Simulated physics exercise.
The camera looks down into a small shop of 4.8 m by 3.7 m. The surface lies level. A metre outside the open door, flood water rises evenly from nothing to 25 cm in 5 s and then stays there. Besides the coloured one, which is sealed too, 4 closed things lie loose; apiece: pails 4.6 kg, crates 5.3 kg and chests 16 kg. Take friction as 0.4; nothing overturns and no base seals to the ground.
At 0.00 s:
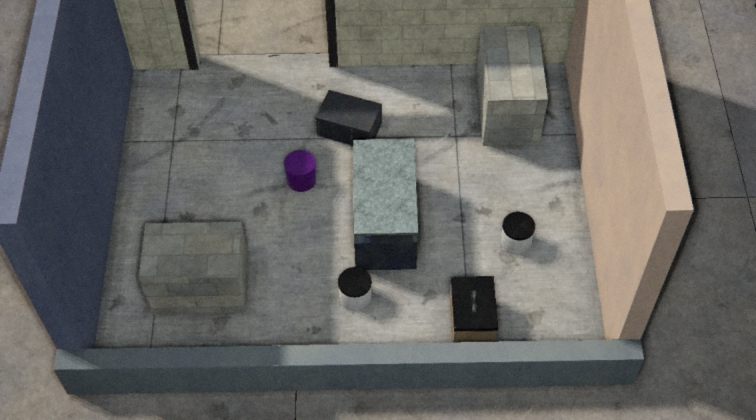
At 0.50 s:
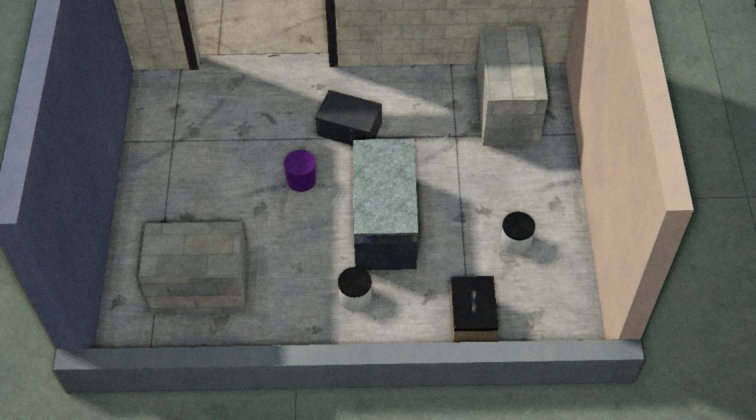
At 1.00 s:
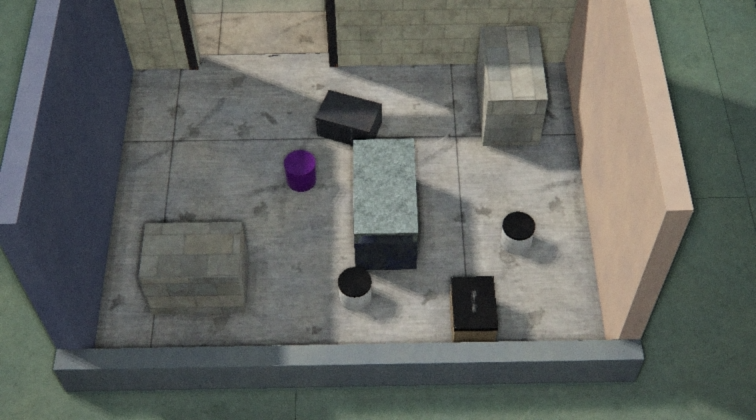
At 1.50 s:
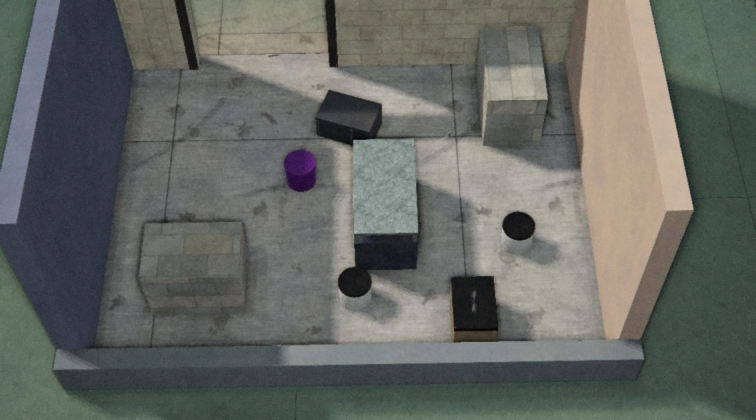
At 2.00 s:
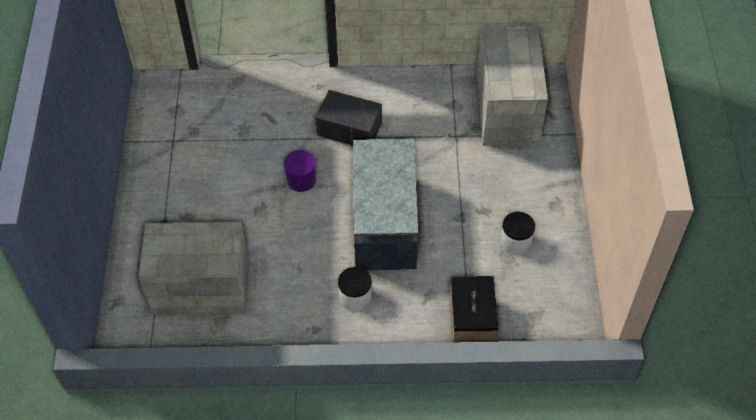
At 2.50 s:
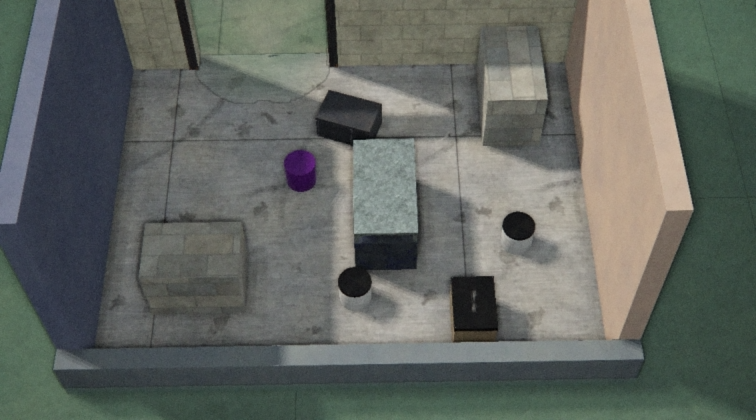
Greenish water spread over the ground outside a small walled room, then crept through the open doorway onto the floor's edge, while the purple pail and the blocks and boxes inside stayed still.
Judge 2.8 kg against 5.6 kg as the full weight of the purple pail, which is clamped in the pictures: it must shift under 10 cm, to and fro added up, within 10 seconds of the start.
Verdict: Neither load is enough.
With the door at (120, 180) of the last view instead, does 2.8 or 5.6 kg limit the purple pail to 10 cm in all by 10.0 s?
In that case neither load is enough.
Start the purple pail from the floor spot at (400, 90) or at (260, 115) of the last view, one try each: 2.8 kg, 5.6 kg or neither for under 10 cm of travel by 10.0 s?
In turn: Either load holds; neither holds.
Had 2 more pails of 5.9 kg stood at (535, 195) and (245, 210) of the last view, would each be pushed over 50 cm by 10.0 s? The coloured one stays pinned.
In turn: Short of it, over.
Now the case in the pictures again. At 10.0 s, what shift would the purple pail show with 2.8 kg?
Roughly 150 cm.
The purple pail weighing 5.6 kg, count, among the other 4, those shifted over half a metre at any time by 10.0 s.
4 of them.
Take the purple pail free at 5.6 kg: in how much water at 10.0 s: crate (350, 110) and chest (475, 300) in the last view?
Roughly 2 and 12 cm.
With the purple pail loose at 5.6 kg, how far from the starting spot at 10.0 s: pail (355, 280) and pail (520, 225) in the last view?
In that order: 120 cm, 80 cm.
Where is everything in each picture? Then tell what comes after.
The first frame shows the purple pail at (300, 163) rests on the ground; water covers 0.0 m2; 0 of 5 have shifted.
The second frame shows the purple pail at (300, 163) rests on the ground; 0.0 m2 under water; 0 of 5 have shifted.
The third frame shows the purple pail at (300, 163), on the bottom; water covers 0.0 m2; 0 of 5 have shifted.
The fourth frame shows the purple pail at (300, 163), on the bottom; water covers 0.0 m2; 0 of 5 have shifted.
The fifth frame shows the purple pail at (300, 163) rests on the ground; 0.0 m2 under water; 0 of 5 have shifted.
The sixth frame shows the purple pail at (300, 163), on the bottom; water covers 0.6 m2; 0 of 5 have shifted.
After 3.5 s the purple pail would be 0 cm from its start with 2.8 kg and 0 cm from its start with 5.6 kg; 1 cm of water round it then.
After 4.5 s the purple pail would be 66 cm from its start with 2.8 kg and 31 cm from its start with 5.6 kg; 3 cm of water round it then.
After 7.0 s the purple pail would be 188 cm from its start with 2.8 kg and 203 cm from its start with 5.6 kg; 14 cm of water round it then.
After 10.0 s the purple pail would be 175 cm from its start with 2.8 kg and 215 cm from its start with 5.6 kg; 8 cm of water round it then.
